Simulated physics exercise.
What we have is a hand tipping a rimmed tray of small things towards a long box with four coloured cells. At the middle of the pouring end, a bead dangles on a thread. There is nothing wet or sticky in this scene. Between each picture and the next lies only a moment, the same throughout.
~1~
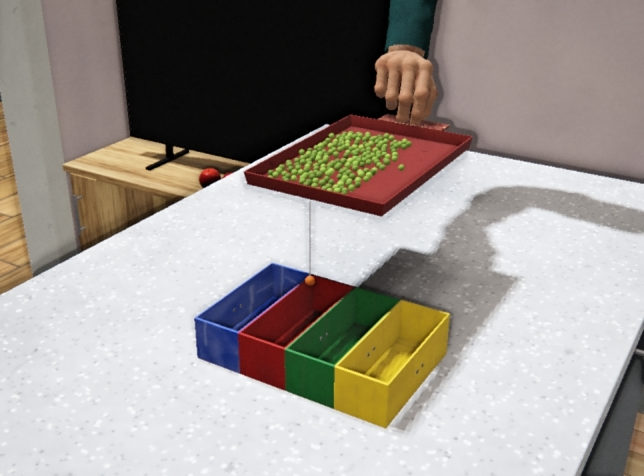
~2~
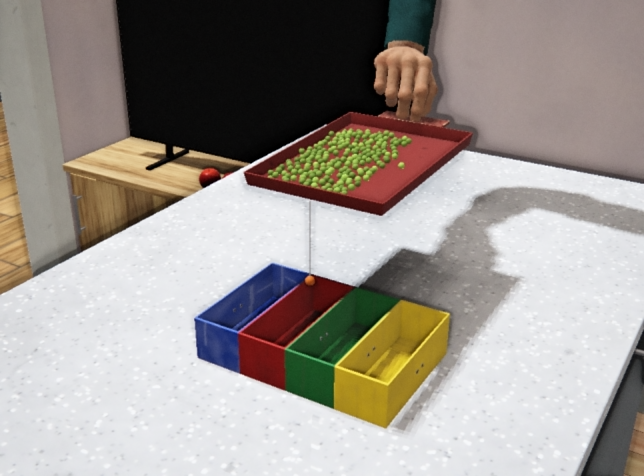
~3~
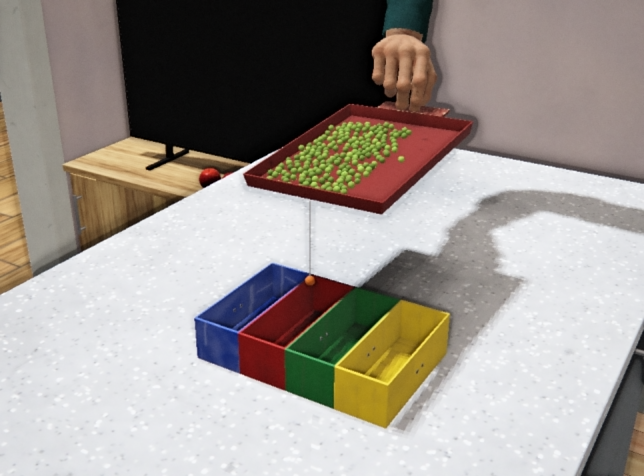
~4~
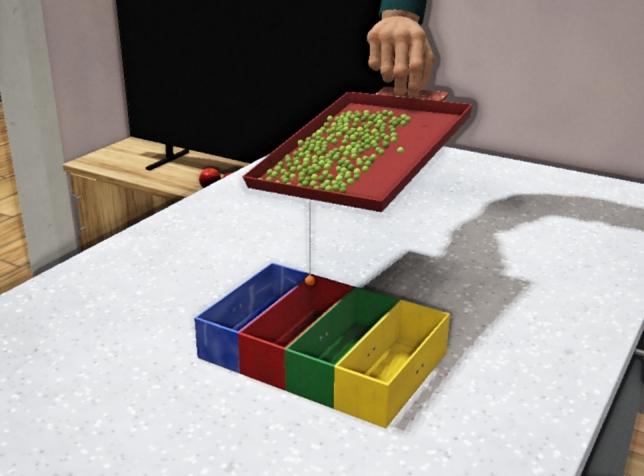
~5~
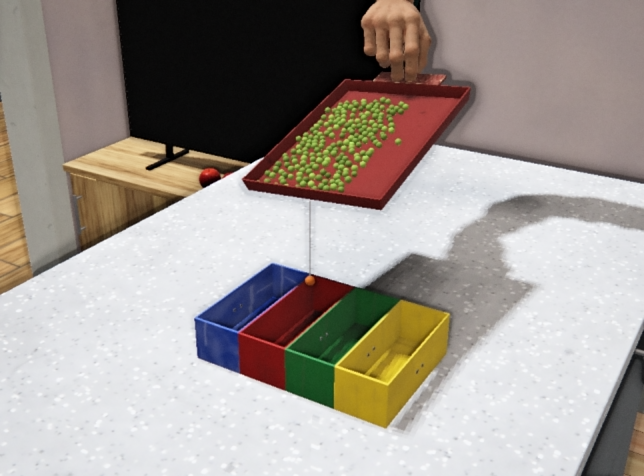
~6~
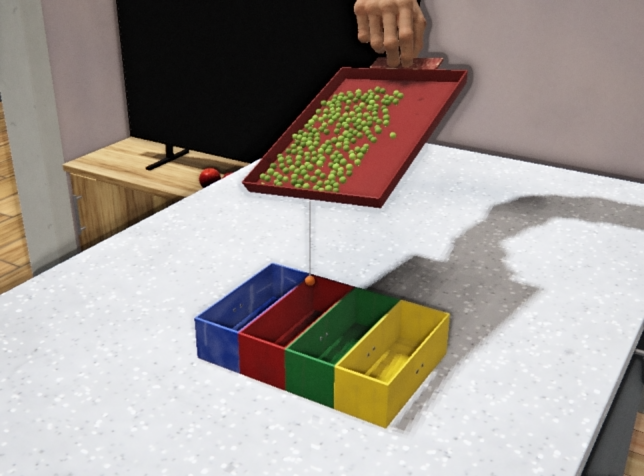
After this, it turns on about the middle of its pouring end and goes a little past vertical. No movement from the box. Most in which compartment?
Blue compartment.
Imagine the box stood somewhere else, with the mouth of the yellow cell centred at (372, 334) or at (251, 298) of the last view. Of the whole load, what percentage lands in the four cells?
You'd get near 90 percent first and near 90 percent next.
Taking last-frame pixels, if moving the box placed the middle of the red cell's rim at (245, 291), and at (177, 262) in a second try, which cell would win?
At the first place the cell in red, at the second that yellow cell.
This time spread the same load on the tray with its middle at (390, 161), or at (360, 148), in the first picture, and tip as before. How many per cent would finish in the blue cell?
Respectively 50 and 50 in a hundred.
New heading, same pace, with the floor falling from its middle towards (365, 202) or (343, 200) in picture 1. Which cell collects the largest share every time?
The first time it is the green one, and the second time it is the green one.
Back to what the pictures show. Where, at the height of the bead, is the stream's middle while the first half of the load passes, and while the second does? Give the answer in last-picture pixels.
I'd say around (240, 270) at first, then around (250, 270).
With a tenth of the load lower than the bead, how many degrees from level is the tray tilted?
Roughly 85 degrees of tilt.
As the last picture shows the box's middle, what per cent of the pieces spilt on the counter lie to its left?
That's about 100 per cent of the spill.
Soon, tray tipped steeply; nearly all on the tray; a stray few in the blue cell; a small part falling or outside the box.
A while on, tray tipped past a quarter turn; a small part on the tray; about half in the blue cell; a small part in the red cell; about half falling or outside the box.
Towards the end, tray tipped past a quarter turn; about half in the blue cell; a small part in the red cell; about half falling or outside the box.
Finally, tray tipped past a quarter turn; about half in the blue cell; a small part in the red cell; none in the yellow cell; none in the green cell; about half outside the box.
